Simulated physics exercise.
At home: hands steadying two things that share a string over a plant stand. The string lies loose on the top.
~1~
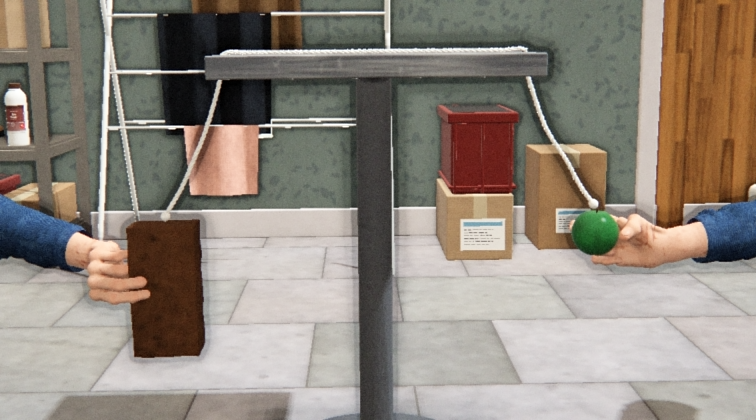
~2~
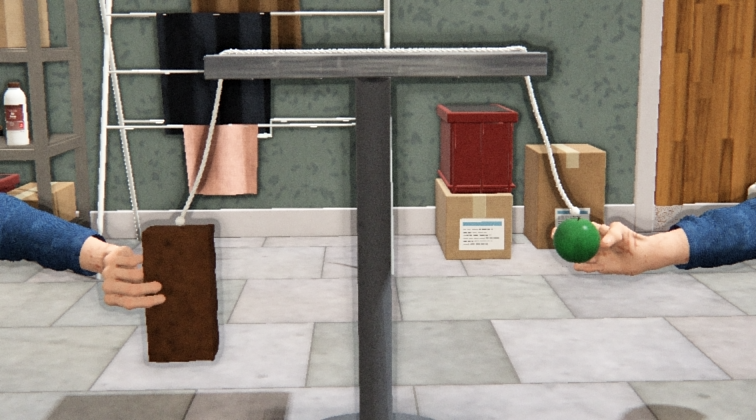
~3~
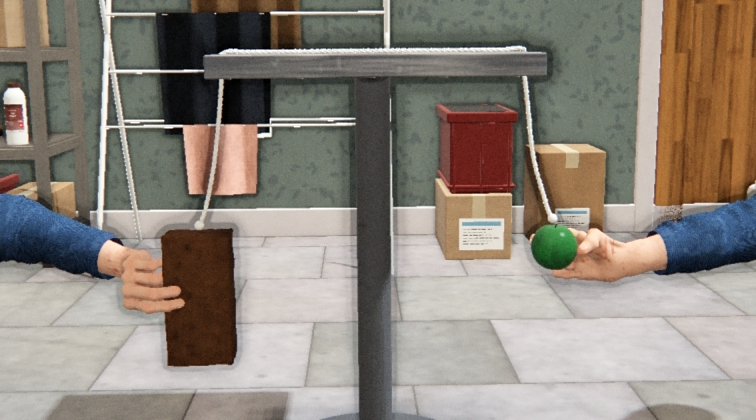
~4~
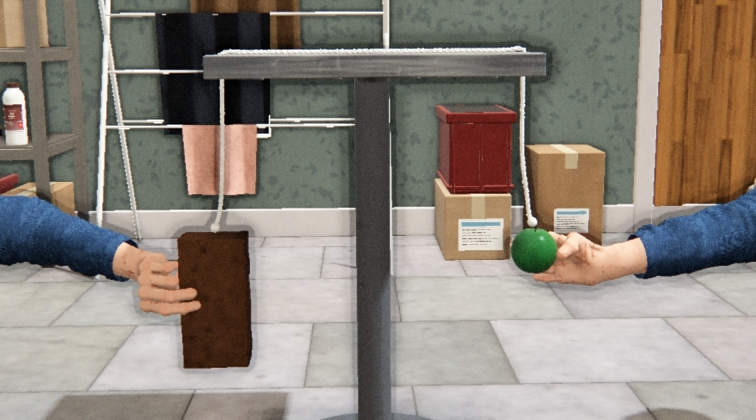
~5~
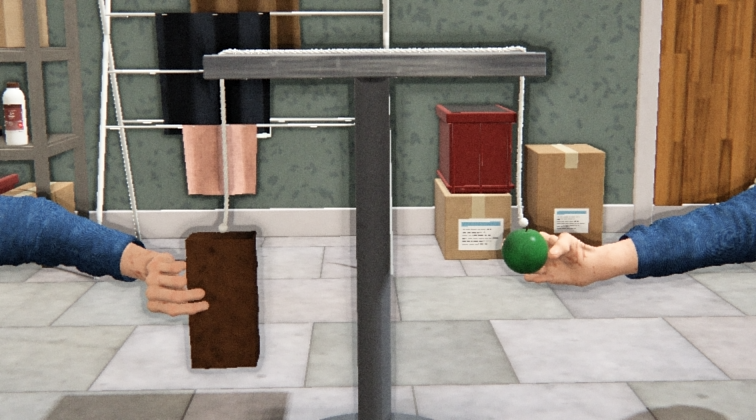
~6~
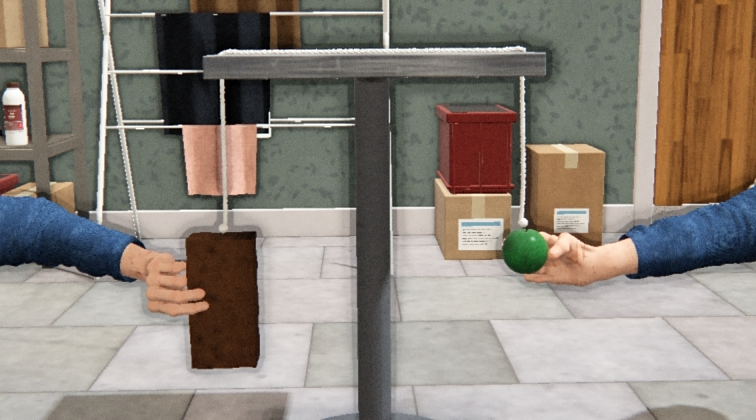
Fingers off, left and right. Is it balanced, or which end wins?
The string drops leftwards.
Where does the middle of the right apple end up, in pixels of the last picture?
Close to (529, 112).
Then, 0.52 s past the final frame, left brick down on the floor; right apple higher near (528, 105).
Then, 1.36 s past the final frame, left brick down on the floor; right apple higher near (527, 115).
When it is over, left brick down on the floor; right apple higher near (529, 112). The string goes down on the left.
